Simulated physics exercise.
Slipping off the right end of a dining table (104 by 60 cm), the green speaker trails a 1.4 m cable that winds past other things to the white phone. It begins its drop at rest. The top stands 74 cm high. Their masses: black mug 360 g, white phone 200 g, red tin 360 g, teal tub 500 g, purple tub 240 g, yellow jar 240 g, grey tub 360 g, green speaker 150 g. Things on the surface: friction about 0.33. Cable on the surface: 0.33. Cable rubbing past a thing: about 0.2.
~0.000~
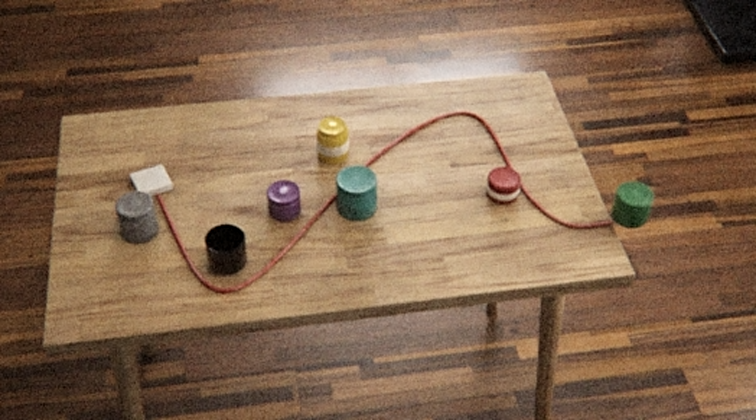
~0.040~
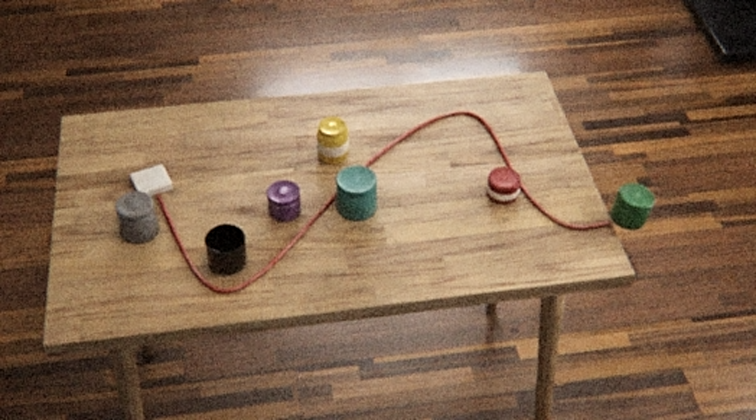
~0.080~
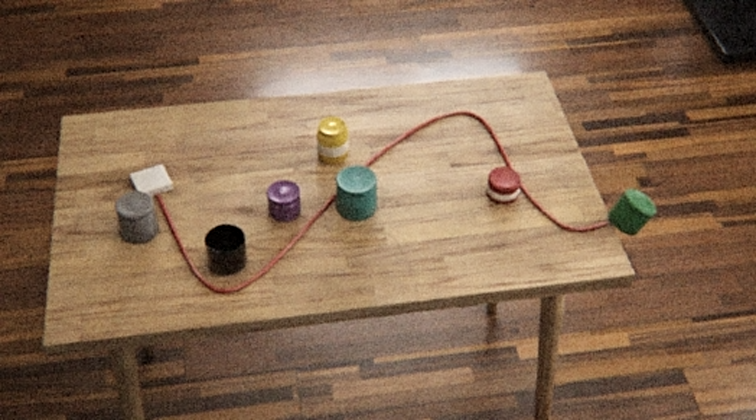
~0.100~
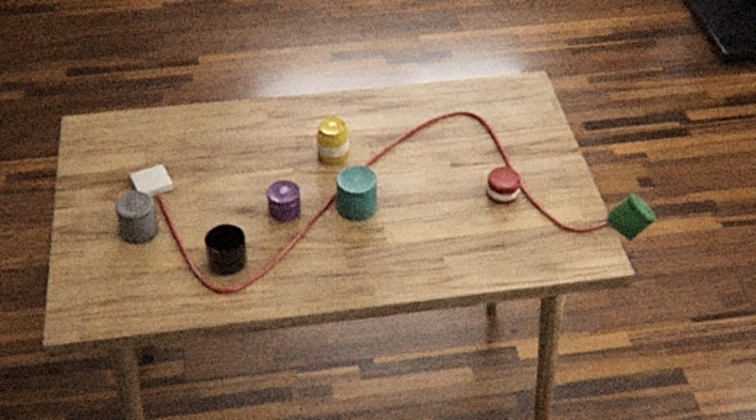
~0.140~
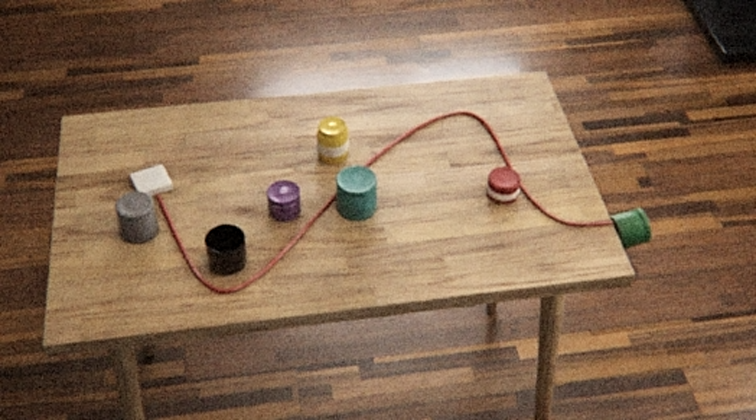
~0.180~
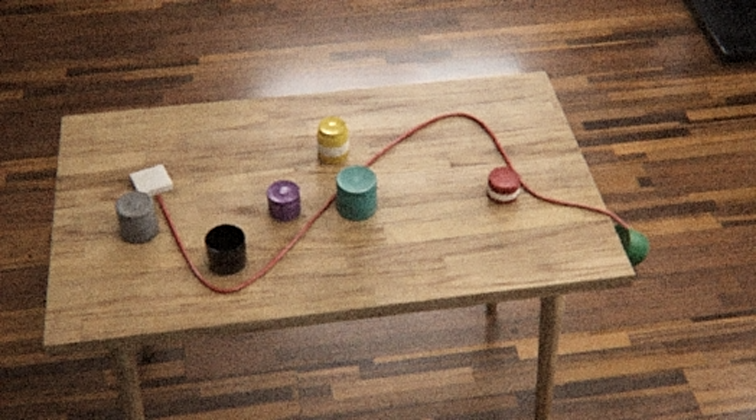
The green speaker at the table's right edge tilted over and slipped down past the side, drawing the end of the red cable over the edge, while the tubs, jar, tin and mug stayed put.
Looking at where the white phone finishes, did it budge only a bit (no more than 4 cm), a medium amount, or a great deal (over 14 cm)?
Its displacement will be medium.
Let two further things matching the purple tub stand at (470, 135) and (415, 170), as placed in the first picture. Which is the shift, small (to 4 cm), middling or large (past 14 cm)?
In turn: Middling, small.
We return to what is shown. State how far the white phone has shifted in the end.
For the white phone, I'd say close to 10 cm.
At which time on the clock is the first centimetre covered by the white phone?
Answer: White phone, 0.42 s.
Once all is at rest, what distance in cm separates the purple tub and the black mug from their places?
About: Purple tub 0 cm, black mug 8 cm.
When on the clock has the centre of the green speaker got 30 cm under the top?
Time: 0.32 s.
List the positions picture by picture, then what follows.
The first picture shows shows, white phone (151, 179); cable runs through (542, 209) (478, 117) (370, 162) (284, 252) (180, 245).
The second picture shows shows, green speaker (635, 195); cable runs through (541, 209) (370, 162) (180, 245).
The third picture shows shows, green speaker (632, 212); cable runs through (541, 209) (370, 162) (180, 245).
The fourth picture shows shows, green speaker (632, 217); cable runs through (541, 209) (370, 162) (180, 245).
The fifth picture shows shows, green speaker (630, 229); cable runs through (542, 209) (370, 162) (180, 245).
The sixth picture shows shows, white phone (151, 179); cable runs through (559, 202) (478, 120) (370, 162) (284, 252) (180, 245).
At 0.4 s, the cable's tail end at (164, 201); white phone 2 cm off its start, green speaker over the edge, black mug 3 cm off its start.
At 0.7 s, the cable's tail end at (169, 206); white phone 4 cm off its start, green speaker over the edge, black mug 6 cm off its start.
At 0.9 s, the cable's tail end at (171, 208); white phone 5 cm off its start at (162, 193), green speaker over the edge, black mug 6 cm off its start at (235, 213).
At 1.2 s, the cable's tail end at (180, 212); white phone 7 cm off its start, green speaker over the edge, black mug 8 cm off its start.
At 2.4 s, the cable's tail end at (191, 218); white phone 9 cm off its start at (178, 204), green speaker over the edge, black mug 9 cm off its start at (239, 203).
